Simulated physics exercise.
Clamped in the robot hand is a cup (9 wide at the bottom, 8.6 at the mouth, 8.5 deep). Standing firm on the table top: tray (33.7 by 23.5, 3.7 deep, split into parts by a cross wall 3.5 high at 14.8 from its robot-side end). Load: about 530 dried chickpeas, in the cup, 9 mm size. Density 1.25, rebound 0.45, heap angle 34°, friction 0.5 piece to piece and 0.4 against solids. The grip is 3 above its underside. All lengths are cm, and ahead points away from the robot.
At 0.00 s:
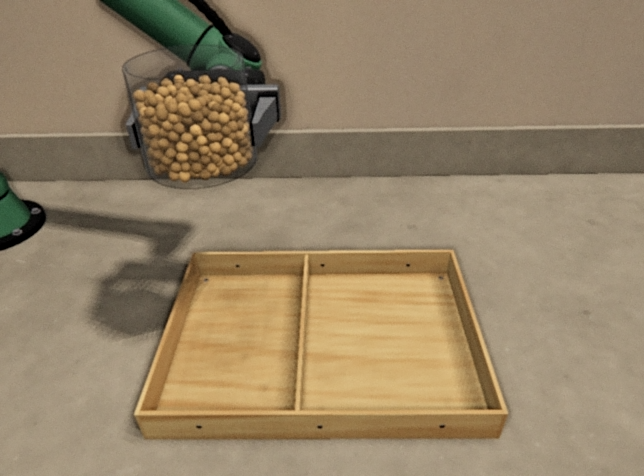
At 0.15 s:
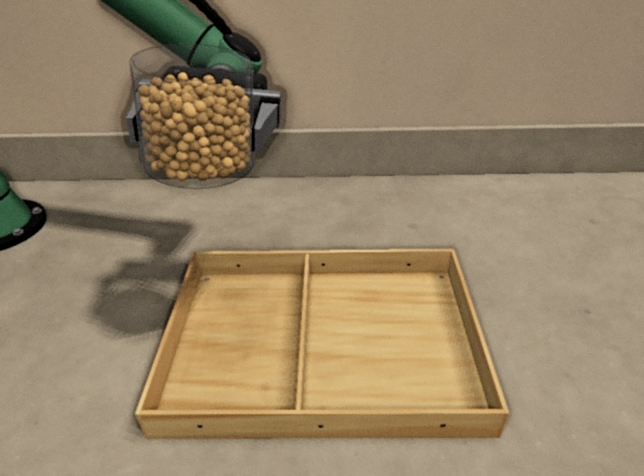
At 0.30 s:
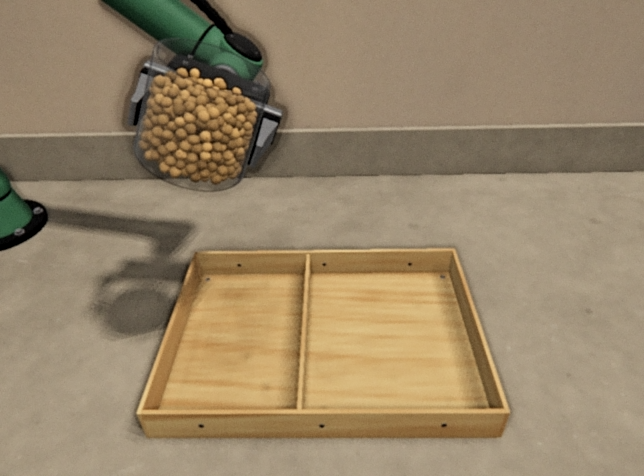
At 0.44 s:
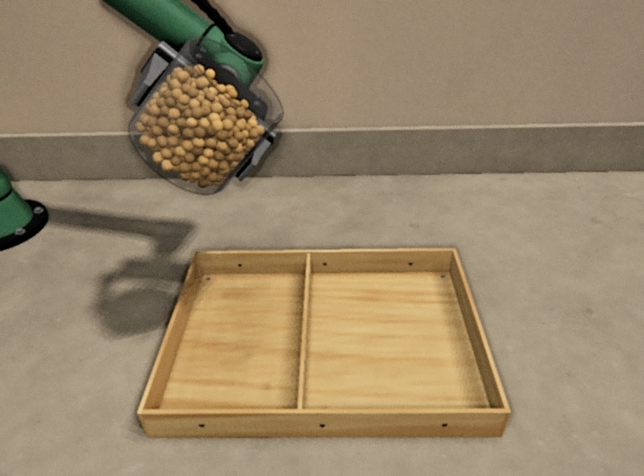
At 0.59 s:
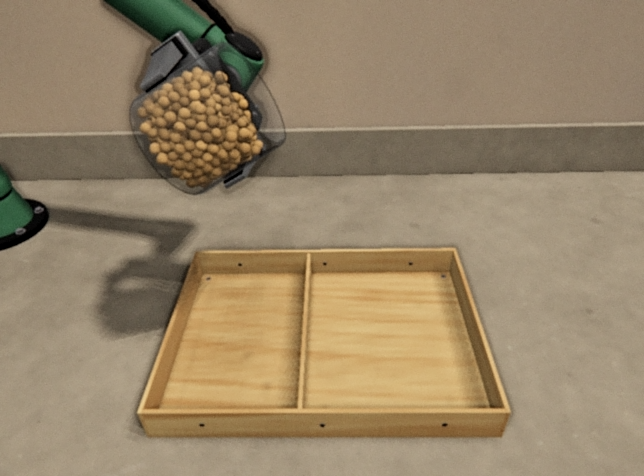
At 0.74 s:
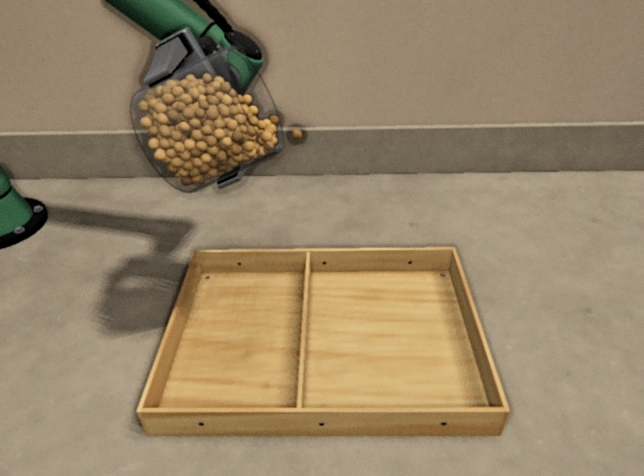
A green robot arm held a clear cup full of dried chickpeas above a divided wooden tray and tilted it steadily to the right, until the chickpeas shifted toward the rim and one came out.
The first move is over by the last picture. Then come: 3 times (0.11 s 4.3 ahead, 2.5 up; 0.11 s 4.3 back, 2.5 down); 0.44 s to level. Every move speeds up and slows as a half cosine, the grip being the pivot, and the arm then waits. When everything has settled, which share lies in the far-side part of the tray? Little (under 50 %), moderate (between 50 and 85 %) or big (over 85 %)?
Share in the far-side part of the tray: Moderate (between 50 and 85 %).
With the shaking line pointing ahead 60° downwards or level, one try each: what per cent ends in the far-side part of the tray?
About 15 and 55 per cent.
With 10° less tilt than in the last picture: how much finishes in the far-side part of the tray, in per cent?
Some 55 per cent.
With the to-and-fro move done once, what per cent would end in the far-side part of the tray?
In that case some 55 per cent.
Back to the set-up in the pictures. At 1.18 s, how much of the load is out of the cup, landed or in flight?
Some 65 per cent.
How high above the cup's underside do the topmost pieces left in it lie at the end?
Roughly 4.0 cm.
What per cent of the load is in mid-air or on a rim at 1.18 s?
About 14 per cent.
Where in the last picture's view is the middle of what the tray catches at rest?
At about (388, 335).
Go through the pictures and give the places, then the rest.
In the first frame, cup middle at (194, 116), level; upper third of the load around (189, 105), from x 140 to 250, top at y 80; 534 in the cup.
In the second frame, cup middle at (196, 116), tilted 6° forward; upper third of the load around (190, 103), from x 145 to 245, top at y 80.
In the third frame, cup middle at (202, 117), tilted 23° forward; upper third of the load around (189, 103), from x 145 to 250, top at y 75.
In the fourth frame, cup middle at (207, 119), tilted 43° forward; upper third of the load around (190, 103), from x 140 to 260, top at y 70.
In the fifth frame, cup middle at (211, 122), tilted 60° forward; upper third of the load around (192, 102), from x 145 to 260, top at y 75.
In the sixth frame, cup middle at (211, 122), tilted 66° forward; upper third of the load around (190, 106), from x 145 to 295, top at y 80; 533 in the cup, 1 in flight or on a rim.
By 1.18 s, tilted 66° forward, highest piece 28 above the table; 272 in the far-side part, 181 in the cup, 6 in the robot-side part, 75 in flight or on a rim.
By 1.62 s, tilted 33° forward, highest piece 29 above the table; 408 in the far-side part, 101 in the cup, 15 in the robot-side part, 8 on the table or floor, 2 in flight or on a rim.
By 2.04 s, level, highest piece 28 above the table; 408 in the far-side part, 101 in the cup, 15 in the robot-side part, 10 on the table or floor.
By 3.09 s, level, highest piece 28 above the table; 408 in the far-side part, 101 in the cup, 15 in the robot-side part, 10 on the table or floor.
Final count, 408 in the far-side part, 101 in the cup, 15 in the robot-side part, 10 on the table or floor. That is 76 % in the far-side part of the tray.
